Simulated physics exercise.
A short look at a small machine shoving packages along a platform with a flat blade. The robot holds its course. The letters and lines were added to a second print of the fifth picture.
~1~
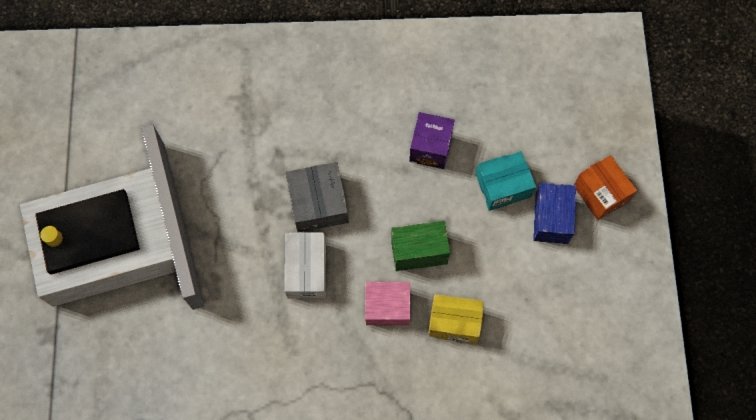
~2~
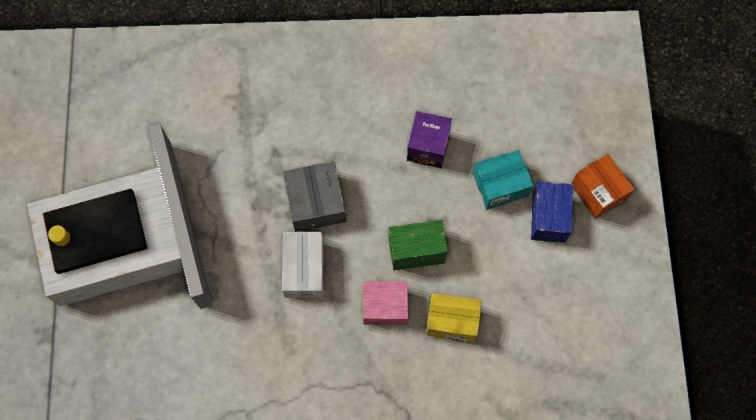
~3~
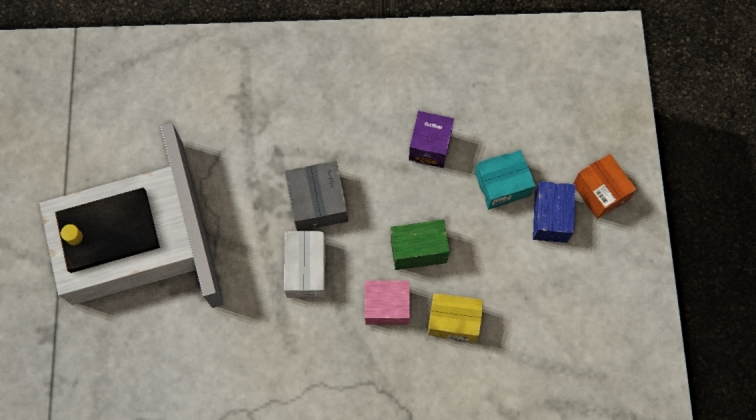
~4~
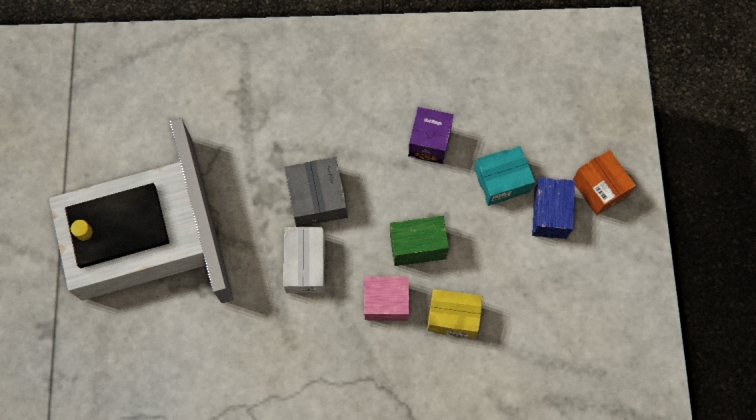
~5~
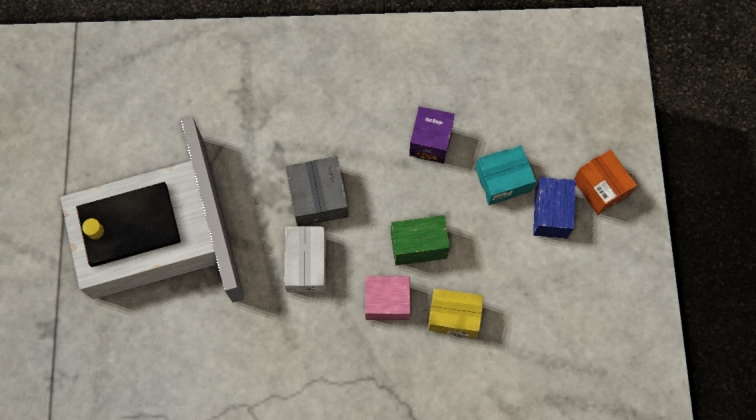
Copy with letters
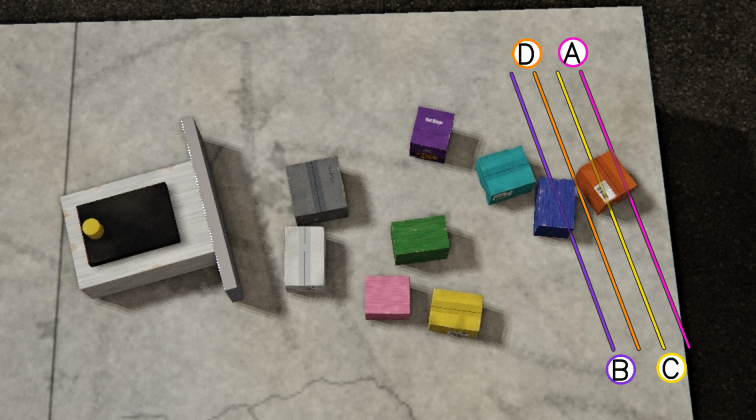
On a pale marble-like platform with a dark surface beyond its edge, a small white machine with a flat grey blade sits left of nine scattered, colourful packages. The machine moves slowly and steadily to the right, narrowing the gap to the grey and white boxes, while the packages stay in place.
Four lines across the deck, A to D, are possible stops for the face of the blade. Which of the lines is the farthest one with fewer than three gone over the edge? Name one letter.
No farther than D.
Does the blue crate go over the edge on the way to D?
By then, yes.
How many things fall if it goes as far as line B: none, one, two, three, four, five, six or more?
In all, two.
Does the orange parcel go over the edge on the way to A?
Yes.
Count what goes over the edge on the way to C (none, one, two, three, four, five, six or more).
By then, four.
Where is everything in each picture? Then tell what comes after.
The first frame shows yellow parcel (456, 319); grey parcel (317, 197); blue crate (554, 214).
The second frame shows robot (102, 228); pink crate (386, 303).
The third frame shows robot (114, 227); white box (305, 264).
The fourth frame shows robot (123, 223); orange parcel (603, 183).
The fifth frame shows robot (135, 222); yellow parcel (455, 313); grey parcel (317, 191); blue crate (554, 208).
On the marked copy, A at (633, 203); B at (560, 206); C at (609, 204); D at (585, 205).
Following D. Soon after the start, robot (273, 218); pink crate (401, 304); white box (386, 253).
Later, robot (410, 213); orange parcel (637, 181); blue crate (603, 204).
In the end, robot (519, 210); orange parcel over the edge; blue crate over the edge; two fallen.
As for the rest, A drops five; B is within the limit but short; C drops four.
